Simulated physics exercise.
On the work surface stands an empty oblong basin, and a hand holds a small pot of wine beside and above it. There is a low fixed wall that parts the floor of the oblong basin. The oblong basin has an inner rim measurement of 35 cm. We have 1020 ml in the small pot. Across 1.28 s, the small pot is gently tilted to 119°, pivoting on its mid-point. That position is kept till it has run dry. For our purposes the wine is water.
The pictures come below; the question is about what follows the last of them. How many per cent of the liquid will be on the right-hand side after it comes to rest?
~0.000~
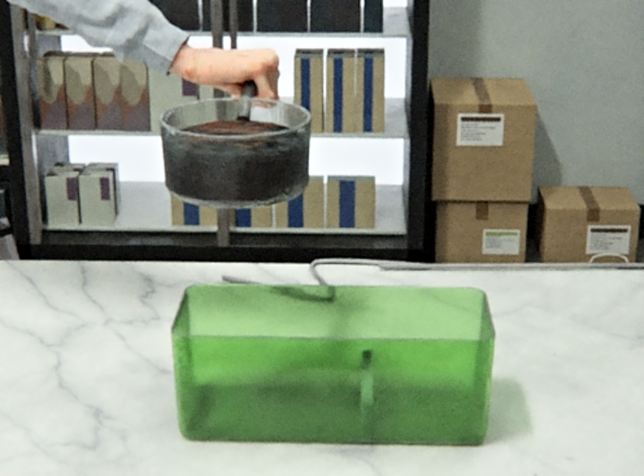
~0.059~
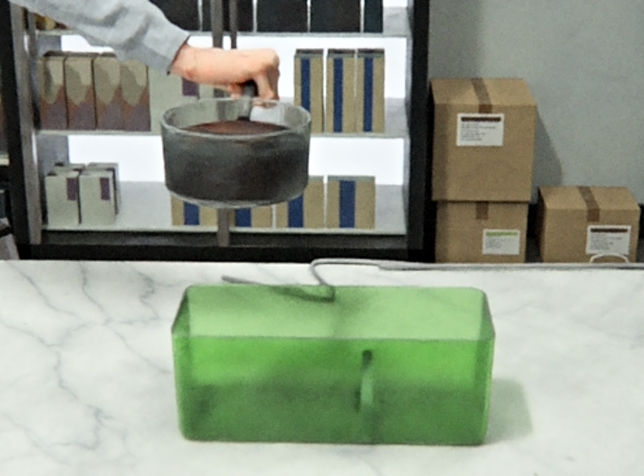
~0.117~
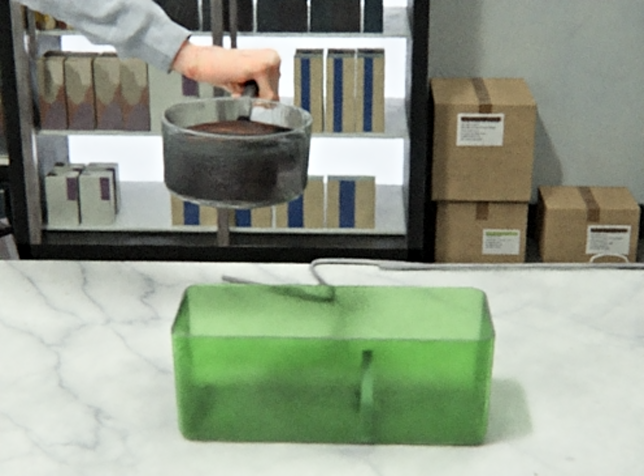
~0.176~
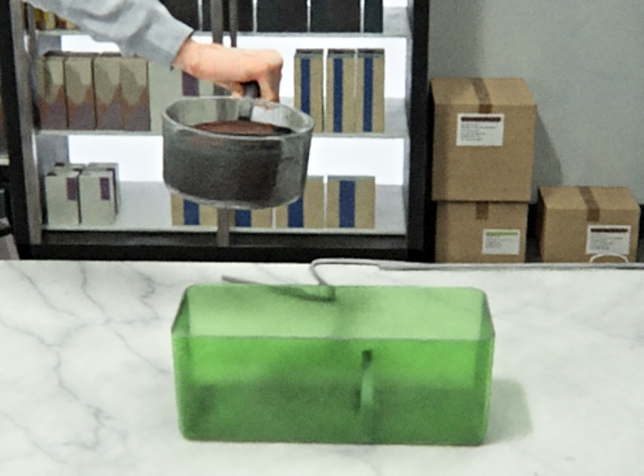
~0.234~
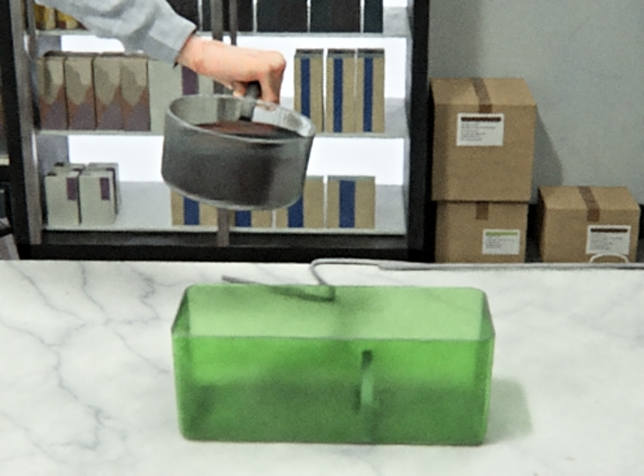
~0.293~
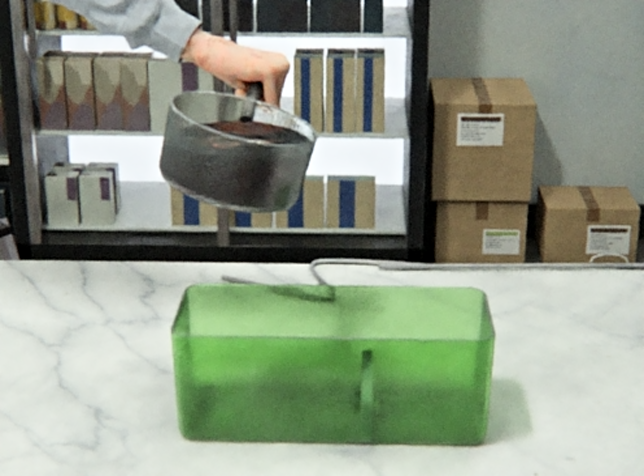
Some 56 per cent will be on the right-hand side.
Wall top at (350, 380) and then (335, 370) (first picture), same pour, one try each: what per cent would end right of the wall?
Respectively close to 65 and 75 %.
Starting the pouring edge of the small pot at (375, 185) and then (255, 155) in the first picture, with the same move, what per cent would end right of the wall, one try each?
It comes to 80 per cent, and then 5 per cent.
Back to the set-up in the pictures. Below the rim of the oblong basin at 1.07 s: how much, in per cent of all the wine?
Looks like about 84 % of the whole amount.
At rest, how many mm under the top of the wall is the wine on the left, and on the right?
Noted: Left near 32 mm, right near 16 mm.
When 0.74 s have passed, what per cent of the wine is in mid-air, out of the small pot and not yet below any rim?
Near 40 per cent at that time.
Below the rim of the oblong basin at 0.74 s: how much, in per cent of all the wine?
At that time the basin holds about 12 per cent of the liquid.
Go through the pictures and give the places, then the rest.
Tilt 0°; pouring edge (310, 119); surface from (167, 137) to (307, 138); the oblong basin's rim runs from (179, 310) to (490, 314); the wall's top is at (367, 376), in the first frame.
Tilt 1°; pouring edge (310, 120); surface from (167, 137) to (308, 139), in the second frame.
Tilt 2°; pouring edge (311, 122); surface from (167, 136) to (308, 140), in the third frame.
Tilt 5°; pouring edge (313, 126); surface from (167, 136) to (309, 140), in the fourth frame.
Tilt 10°; pouring edge (314, 132); surface from (167, 137) to (310, 140), in the fifth frame.
Tilt 15°; pouring edge (316, 139); surface from (168, 137) to (312, 141), in the sixth frame.
After 0.74 s the tilt is 74° and 49 per cent is still to pour, 2 is left of the wall and 10 right of it.
After 1.07 s the tilt is 111° and 5 per cent is still to pour, 28 is left of the wall and 56 right of it.
After 1.41 s the tilt is 119° and 0 per cent is still to pour, 43 is left of the wall and 56 right of it.
After 1.78 s the tilt is 119° and 0 per cent is still to pour, 43 is left of the wall and 56 right of it.
In the end 43 per cent lies left of the wall, 56 right of it and 1 outside.
